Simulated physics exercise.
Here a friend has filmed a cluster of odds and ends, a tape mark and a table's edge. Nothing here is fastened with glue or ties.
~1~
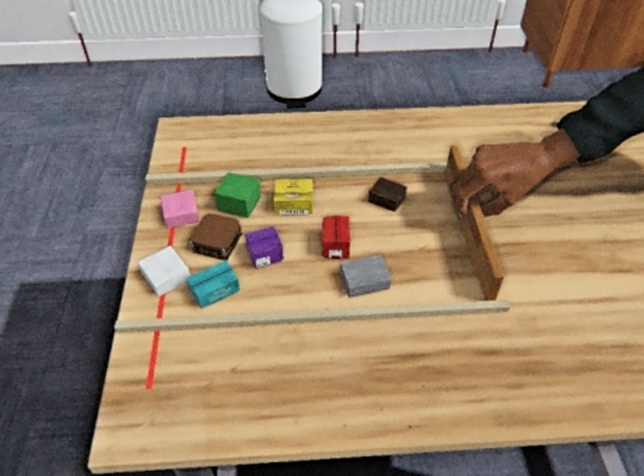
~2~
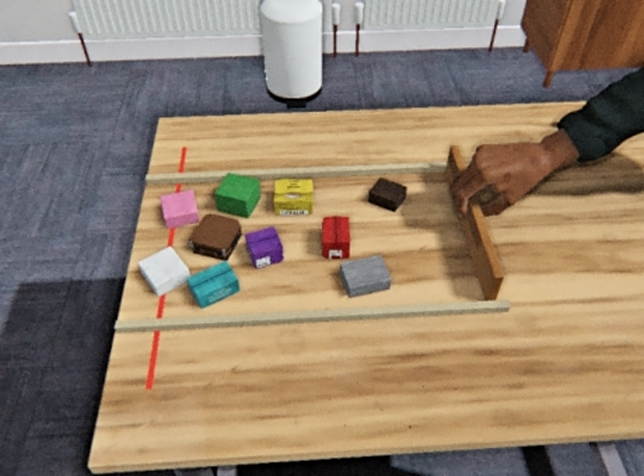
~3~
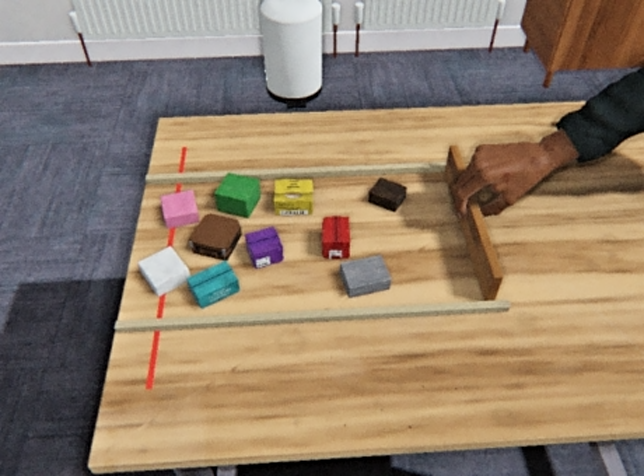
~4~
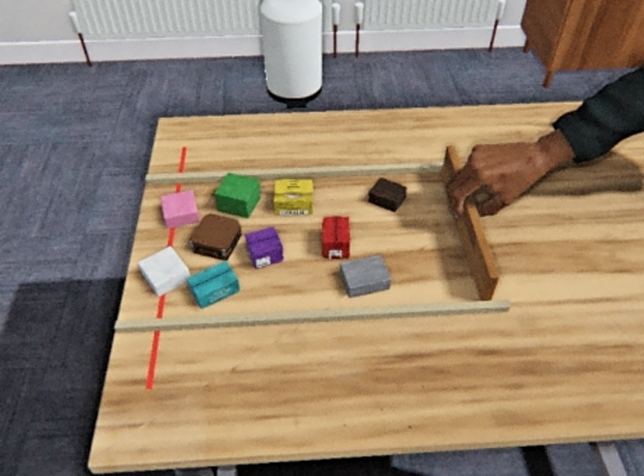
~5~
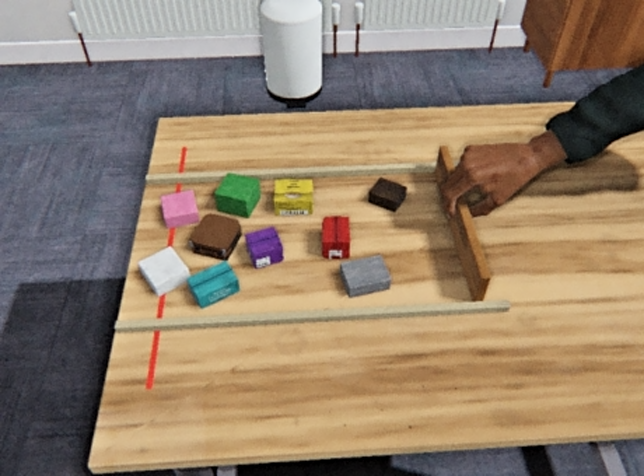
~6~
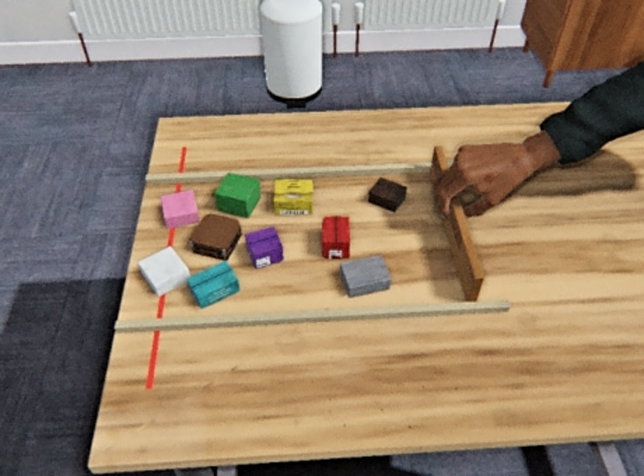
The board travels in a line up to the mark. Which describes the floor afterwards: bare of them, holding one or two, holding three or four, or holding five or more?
The floor is holding five or more.
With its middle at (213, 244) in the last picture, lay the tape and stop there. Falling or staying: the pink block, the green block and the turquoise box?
The pink block goes over; the green block goes over; the turquoise box is kept.
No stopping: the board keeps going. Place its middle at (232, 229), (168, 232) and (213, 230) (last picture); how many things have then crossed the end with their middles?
Taking the places in turn, the counts are 1, 7 and 2.
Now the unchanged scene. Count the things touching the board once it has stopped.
The count in contact is 3.
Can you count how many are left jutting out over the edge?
Tally: 1.
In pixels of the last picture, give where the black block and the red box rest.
Reading them off: First (158, 212); then (153, 249).
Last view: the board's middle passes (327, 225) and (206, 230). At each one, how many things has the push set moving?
The first number is 5, the next one 10.
Soon after, none off yet; white block at rest near (165, 271); pink block at rest near (180, 209); brown case at rest near (217, 237).
In the end, the number that fall off is five or more; gone, yellow box, purple box, green block, turquoise box, brown case, pink block and white block.
